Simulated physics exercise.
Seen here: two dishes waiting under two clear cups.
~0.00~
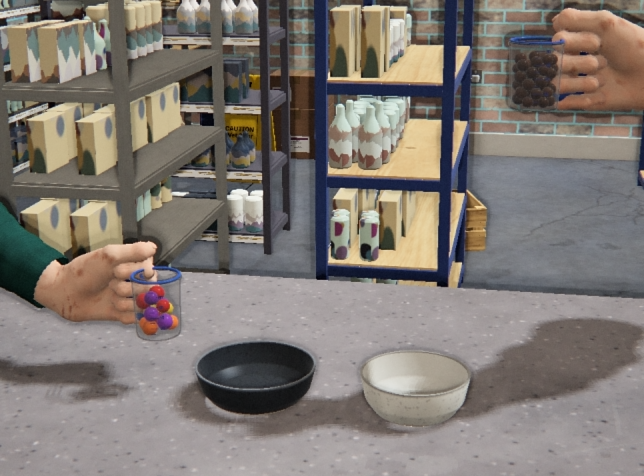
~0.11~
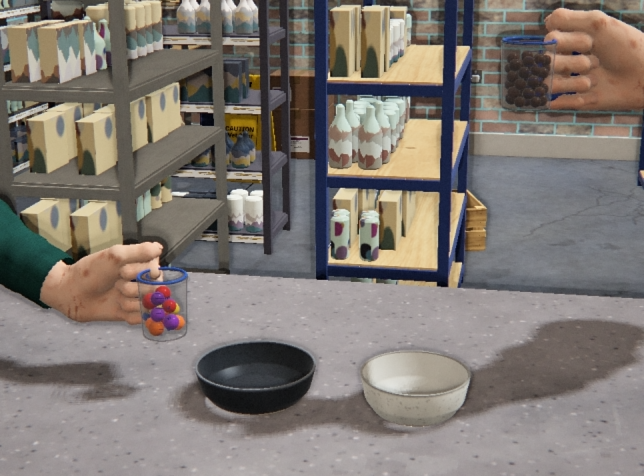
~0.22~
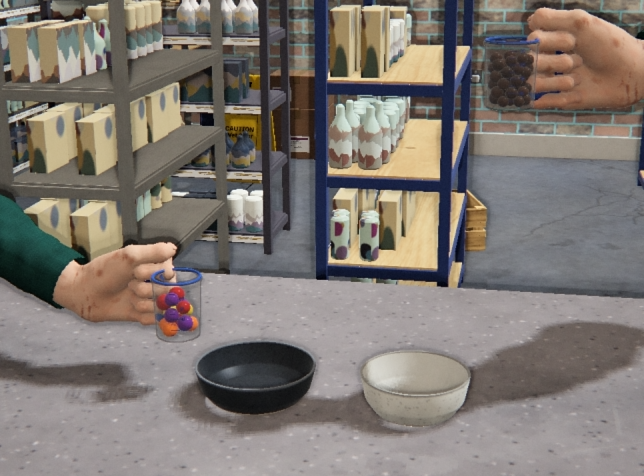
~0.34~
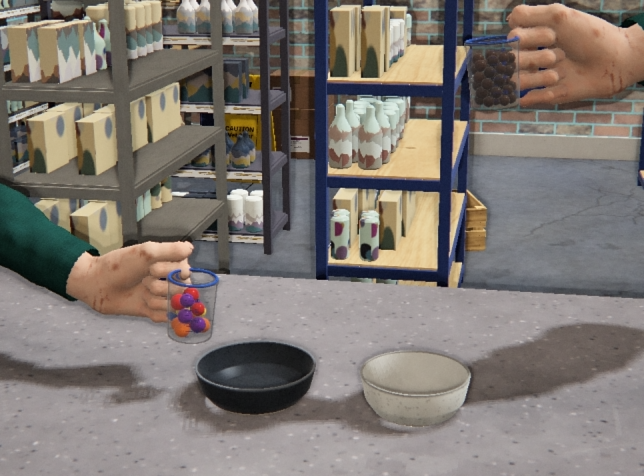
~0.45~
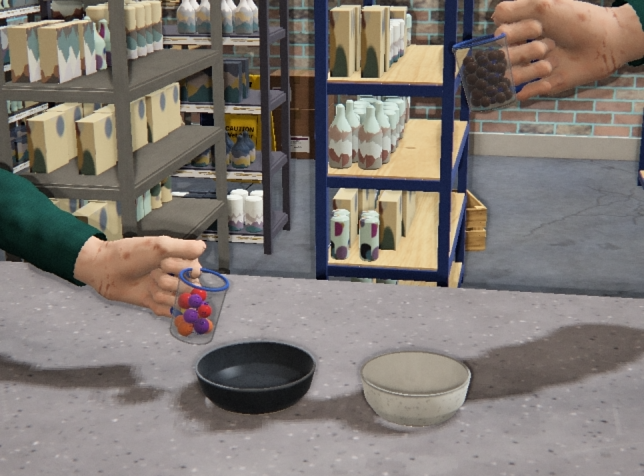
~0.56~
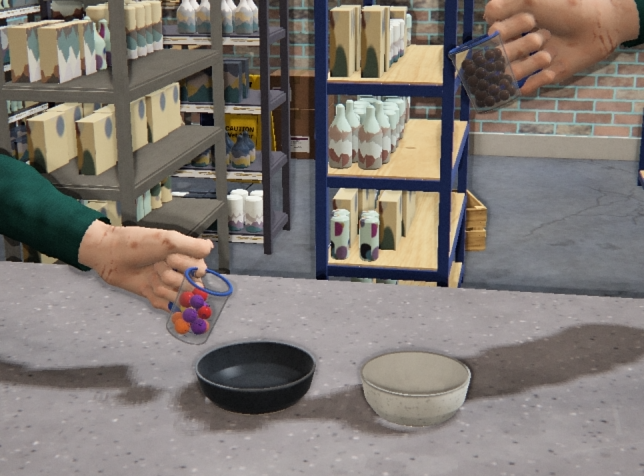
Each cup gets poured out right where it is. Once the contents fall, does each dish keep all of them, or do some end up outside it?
The left dish keeps all of them, the right lets some escape.
After 1.08 s, left, the whole lot still in the cup; right, the whole lot still in the cup.
After 1.53 s, left, near two thirds still in the cup, a little in the dish, a little in the air; right, near two thirds still in the cup, a little in the dish, near a quarter in the air.
After 1.91 s, left, the whole lot in the dish; right, near half in the dish, a little outside the dish, near a third in the air.
In the end (2.8 s), left, the whole lot in the dish, none at all outside the dish; right, the bulk in the dish, near a quarter outside the dish.
